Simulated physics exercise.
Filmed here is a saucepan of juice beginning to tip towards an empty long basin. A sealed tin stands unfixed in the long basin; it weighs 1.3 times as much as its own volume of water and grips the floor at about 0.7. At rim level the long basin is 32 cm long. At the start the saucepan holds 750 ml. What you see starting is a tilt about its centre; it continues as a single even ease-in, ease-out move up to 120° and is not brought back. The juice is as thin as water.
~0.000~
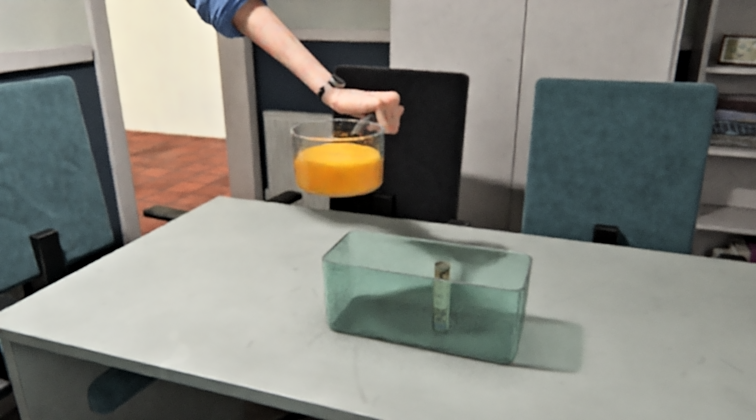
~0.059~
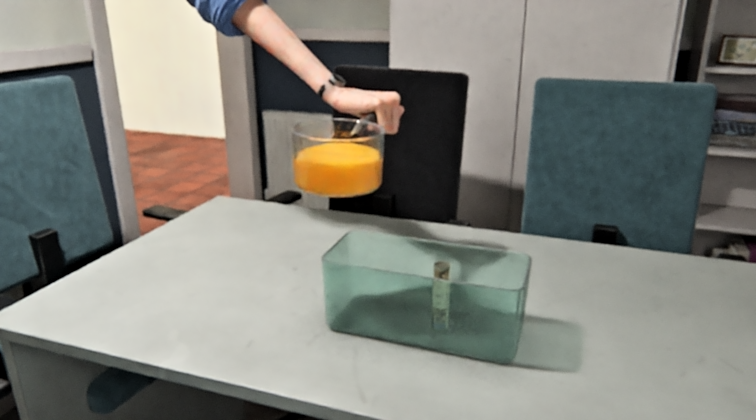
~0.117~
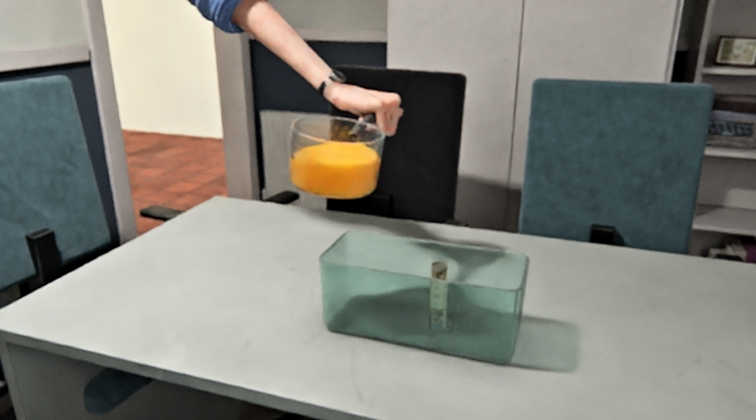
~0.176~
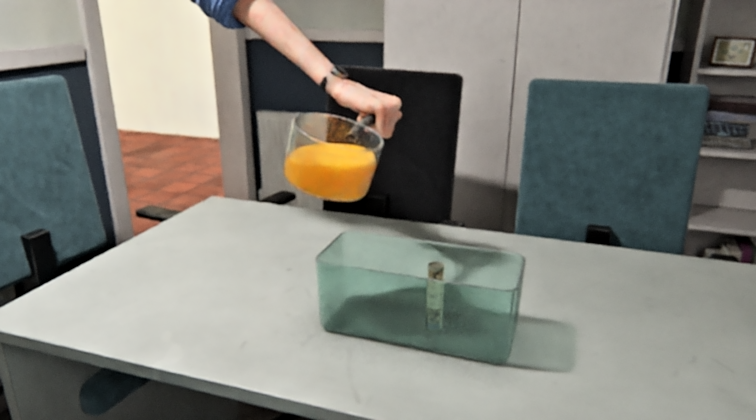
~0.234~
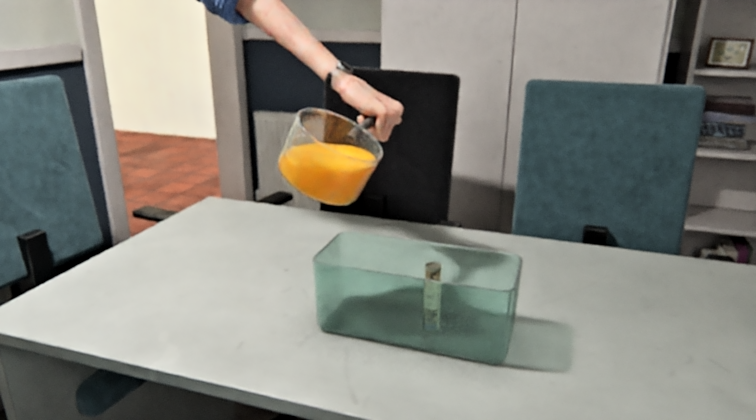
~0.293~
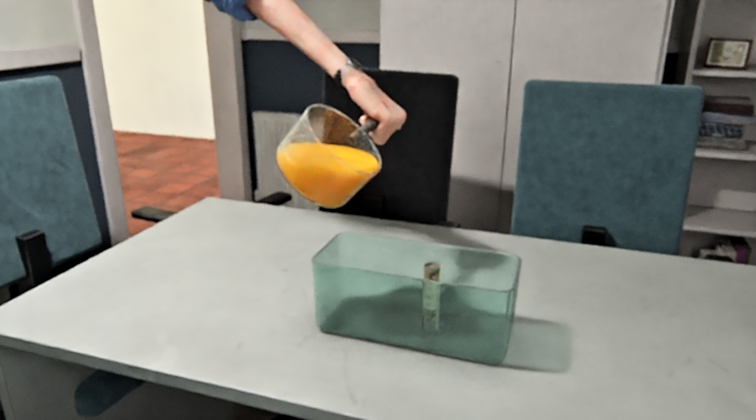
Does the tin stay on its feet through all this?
It never tilts over.
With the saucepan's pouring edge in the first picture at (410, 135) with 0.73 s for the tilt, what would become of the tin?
Result: Tin tipped over.
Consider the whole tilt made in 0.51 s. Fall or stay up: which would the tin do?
Then the tin does not tip.
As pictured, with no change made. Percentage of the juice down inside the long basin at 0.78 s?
90 %, more or less.
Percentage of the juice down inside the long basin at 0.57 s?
Close to 28 in a hundred.
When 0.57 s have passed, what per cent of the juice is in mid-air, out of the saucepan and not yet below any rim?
42 %.
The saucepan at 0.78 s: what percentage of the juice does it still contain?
Around 3 in a hundred is still there.
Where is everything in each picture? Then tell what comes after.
In the first picture, tilt 0°; pouring edge (381, 134); surface from (302, 150) to (380, 157); the long basin's rim runs from (336, 245) to (528, 273); the tin's top is at (443, 268).
In the second picture, tilt 2°; pouring edge (381, 135); surface from (301, 149) to (380, 157).
In the third picture, tilt 8°; pouring edge (381, 140); surface from (298, 149) to (378, 158).
In the fourth picture, tilt 16°; pouring edge (380, 148); surface from (294, 150) to (376, 159).
In the fifth picture, tilt 28°; pouring edge (379, 160); surface from (289, 148) to (375, 162).
In the sixth picture, tilt 42°; pouring edge (377, 172); surface from (287, 145) to (379, 166).
Then, 0.57 s in, the tilt is 107° and 28 per cent is still to pour; the tin stands where it began.
Then, 0.78 s in, the tilt is 120° and 3 per cent is still to pour; the tin stands where it began.
Then, 1.00 s in, the tilt is 120° and 0 per cent is still to pour; the tin stands where it began.
Then, 1.23 s in, the tilt is 120° and 0 per cent is still to pour; the tin stands where it began.
Finally, the tin stands where it began.
